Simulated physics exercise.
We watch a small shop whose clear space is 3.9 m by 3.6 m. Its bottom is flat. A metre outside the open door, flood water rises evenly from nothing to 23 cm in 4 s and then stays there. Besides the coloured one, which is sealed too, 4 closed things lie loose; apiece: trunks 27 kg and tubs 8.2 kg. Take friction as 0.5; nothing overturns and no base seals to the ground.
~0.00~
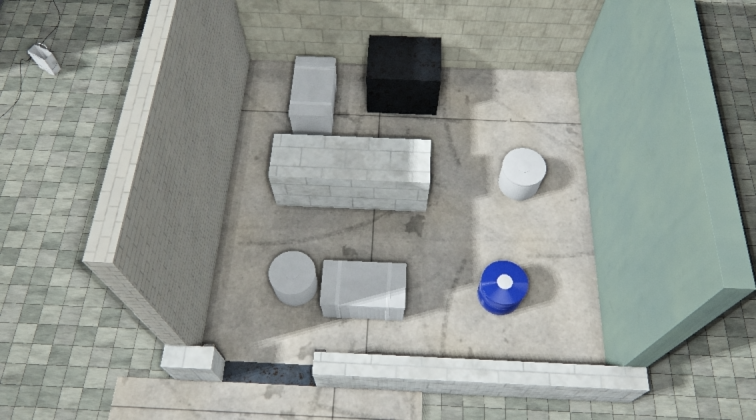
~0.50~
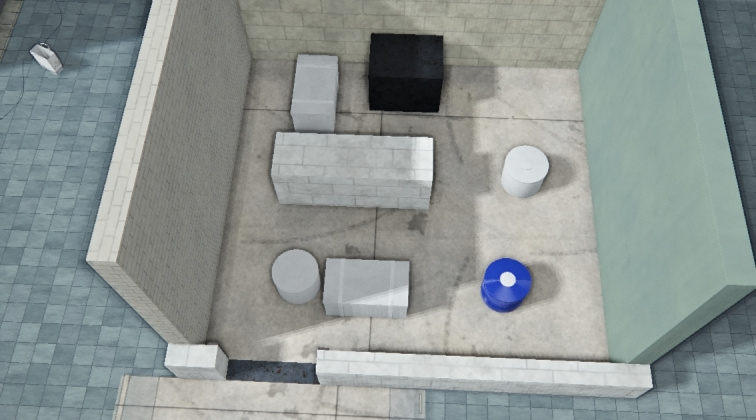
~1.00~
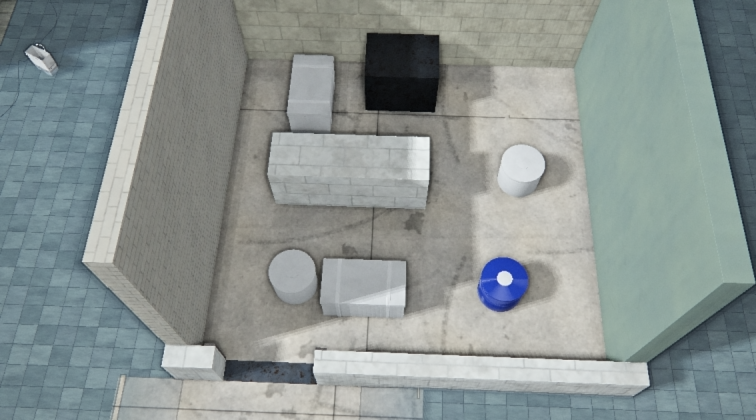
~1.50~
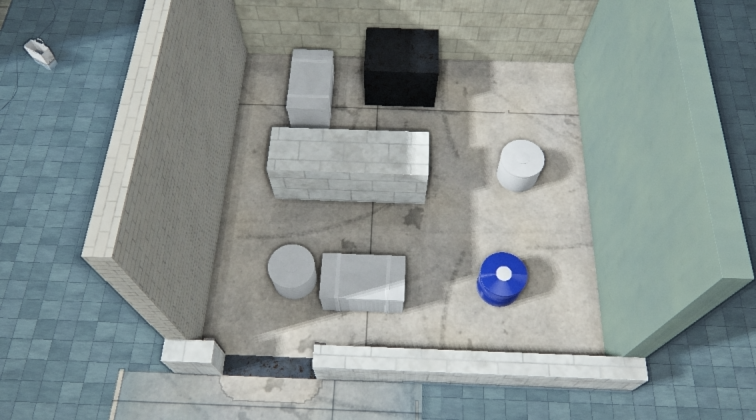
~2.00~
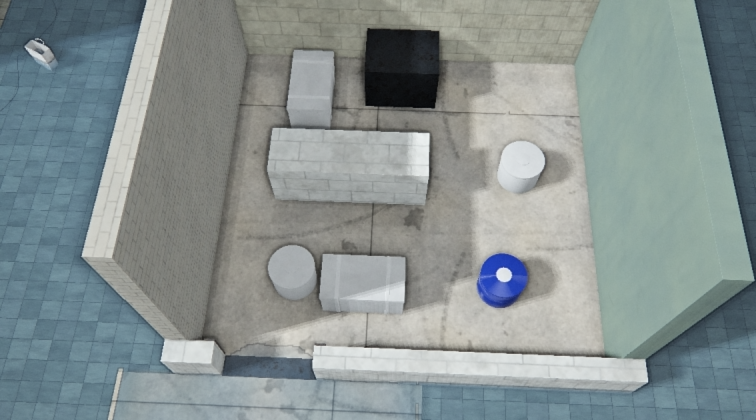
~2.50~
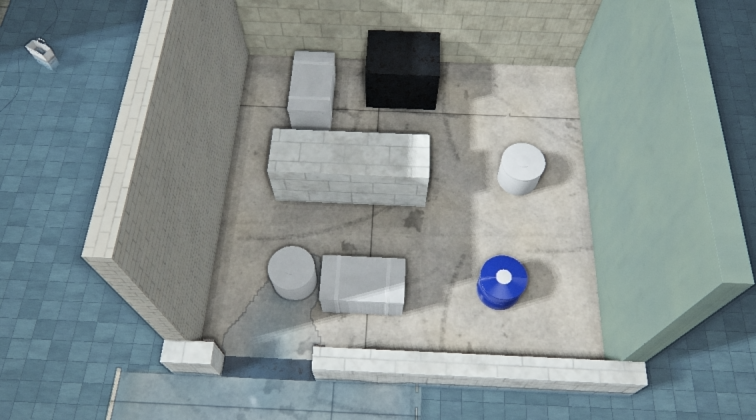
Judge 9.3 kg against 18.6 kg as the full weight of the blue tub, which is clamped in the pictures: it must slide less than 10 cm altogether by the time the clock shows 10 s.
For it, only the higher weight holds it.
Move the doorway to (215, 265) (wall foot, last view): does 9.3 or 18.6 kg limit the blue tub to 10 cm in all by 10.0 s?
In that case neither weight holds it.
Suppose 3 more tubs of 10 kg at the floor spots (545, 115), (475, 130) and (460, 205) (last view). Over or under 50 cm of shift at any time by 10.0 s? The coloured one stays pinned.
In turn: Short of it, short of it, less.
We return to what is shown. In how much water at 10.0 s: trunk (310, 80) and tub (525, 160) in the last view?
About 8 and 4 cm.
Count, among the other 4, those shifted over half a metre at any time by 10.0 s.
That makes 2.
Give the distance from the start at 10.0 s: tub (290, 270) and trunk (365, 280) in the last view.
In that order: 250 cm, 40 cm.
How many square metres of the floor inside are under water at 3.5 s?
About 2.0 m2.
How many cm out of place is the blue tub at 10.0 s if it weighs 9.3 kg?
Roughly 60 cm.
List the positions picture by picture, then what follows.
The first picture shows the blue tub at (505, 282) rests on the ground; water covers 0.0 m2; 0 of 5 have shifted.
The second picture shows the blue tub at (508, 280), on the bottom; 0.0 m2 under water; 0 of 5 have shifted.
The third picture shows the blue tub at (505, 279), on the bottom; 0.0 m2 under water; 0 of 5 have shifted.
The fourth picture shows the blue tub at (504, 274), on the bottom; 0.0 m2 under water; 0 of 5 have shifted.
The fifth picture shows the blue tub at (504, 275) rests on the ground; 0.0 m2 under water; 0 of 5 have shifted.
The sixth picture shows the blue tub at (504, 277) rests on the ground; water covers 0.5 m2; 0 of 5 have shifted.
After 3.5 s the blue tub would be 0 cm from its start with 9.3 kg and 0 cm from its start with 18.6 kg; 0 cm of water round it then.
After 4.5 s the blue tub would be 0 cm from its start with 9.3 kg and 0 cm from its start with 18.6 kg; 0 cm of water round it then.
After 7.0 s the blue tub would be 0 cm from its start with 9.3 kg and 0 cm from its start with 18.6 kg; 3 cm of water round it then.
After 10.0 s the blue tub would be 58 cm from its start with 9.3 kg and 0 cm from its start with 18.6 kg; 8 cm of water round it then.
